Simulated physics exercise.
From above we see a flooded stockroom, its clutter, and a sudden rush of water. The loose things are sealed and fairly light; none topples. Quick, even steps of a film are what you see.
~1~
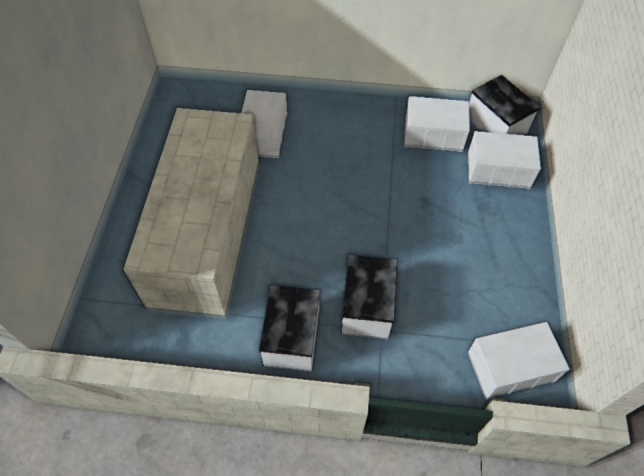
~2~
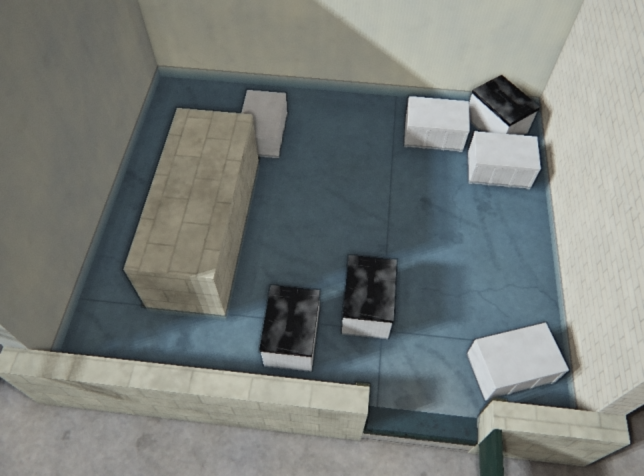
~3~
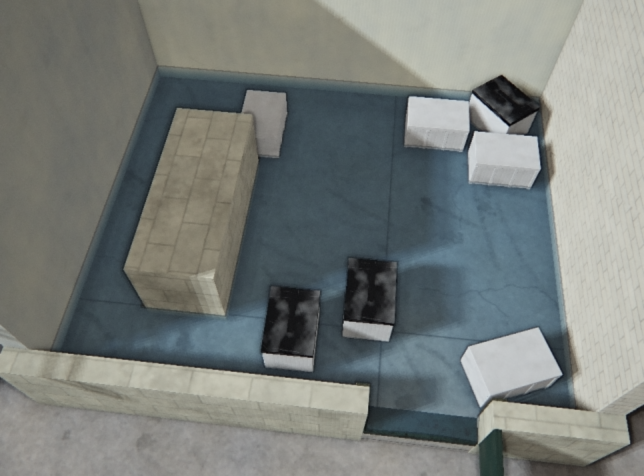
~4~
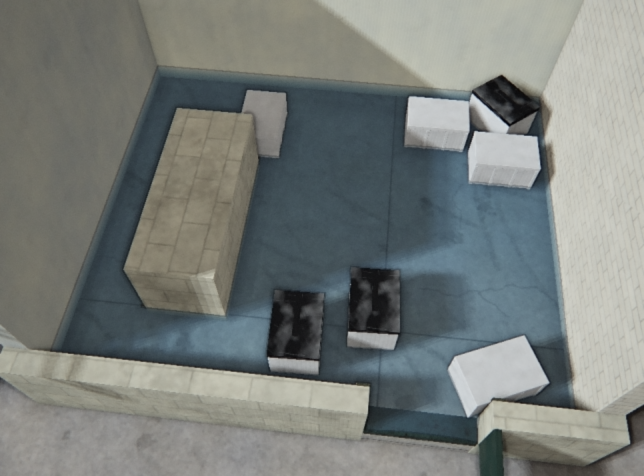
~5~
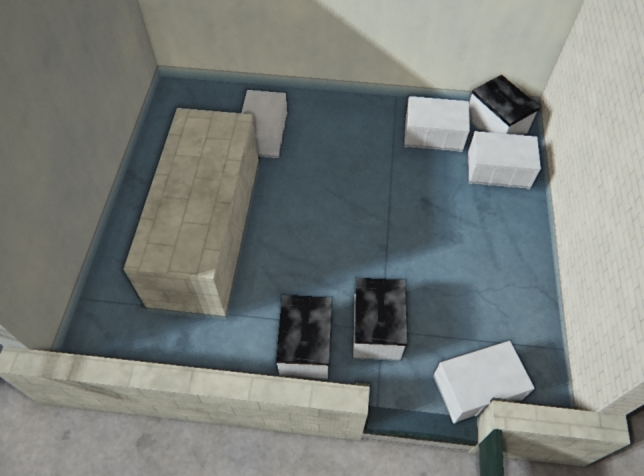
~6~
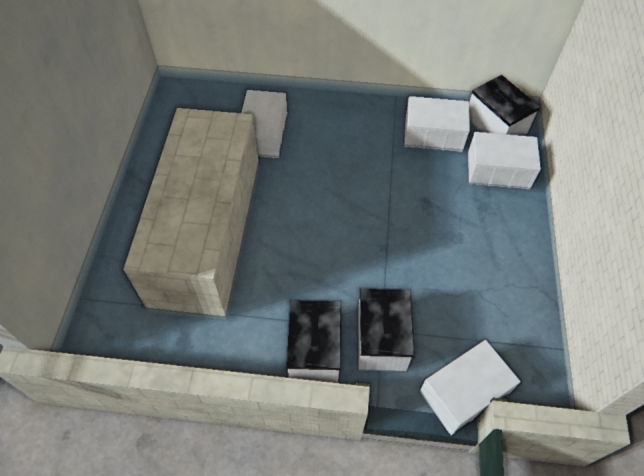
At first, pale and dark-topped boxes sit still around a tall tan block on a blue, flooded floor, and a green gate in the front wall swings open. Then the white box at lower right drifts left toward the gap, turning, while two dark-topped boxes slide slowly down and right.
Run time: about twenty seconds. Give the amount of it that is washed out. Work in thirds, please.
That would be one to two thirds.
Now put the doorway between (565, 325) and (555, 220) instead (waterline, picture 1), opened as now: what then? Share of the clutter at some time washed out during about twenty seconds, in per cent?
About 90 %.
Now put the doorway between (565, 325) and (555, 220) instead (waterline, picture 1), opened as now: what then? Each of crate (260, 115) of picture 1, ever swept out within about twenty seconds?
My call: Kept in.
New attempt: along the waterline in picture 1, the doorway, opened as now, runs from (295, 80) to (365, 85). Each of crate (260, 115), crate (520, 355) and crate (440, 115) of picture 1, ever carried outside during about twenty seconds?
Turn by turn - departs, stays put, departs.
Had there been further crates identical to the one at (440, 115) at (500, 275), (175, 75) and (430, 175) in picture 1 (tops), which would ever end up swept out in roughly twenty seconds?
Taken in the given order, the three: Exits at some point, doesn't escape and exits at some point.
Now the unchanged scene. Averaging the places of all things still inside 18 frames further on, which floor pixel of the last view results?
Mean position: About (439, 184).
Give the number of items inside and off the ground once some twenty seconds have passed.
It adds up to 4.
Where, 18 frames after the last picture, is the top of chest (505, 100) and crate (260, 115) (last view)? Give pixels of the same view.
Estimated positions: (513, 122); (309, 147).
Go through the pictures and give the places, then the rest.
A crate at (522, 354) floats; a chest at (371, 287), afloat; 0 of 7 have shifted, in the first frame.
A crate at (522, 355), afloat; a chest at (371, 287) floats; 0 of 7 have shifted, in the second frame.
A crate at (515, 360), afloat, close to its start; a chest at (371, 289), afloat; 1 of 7 have shifted, in the third frame.
A crate at (502, 370) floats, close to its start; a chest at (375, 299) floats, close to its start; 3 of 7 have shifted, in the fourth frame.
A crate at (487, 376), afloat, a stride from its start; a chest at (381, 310), afloat, close to its start; 3 of 7 have shifted, in the fifth frame.
A crate at (473, 381), afloat, a stride from its start; a chest at (386, 321) floats, a stride from its start; 3 of 7 have shifted, in the sixth frame.
A moment on, 2 of 7 are out; 5 afloat.
Next, 3 of 7 are out; 4 afloat.
Later, 3 of 7 are out; 4 afloat.
In the end, 3 of 7 are out; 4 afloat.
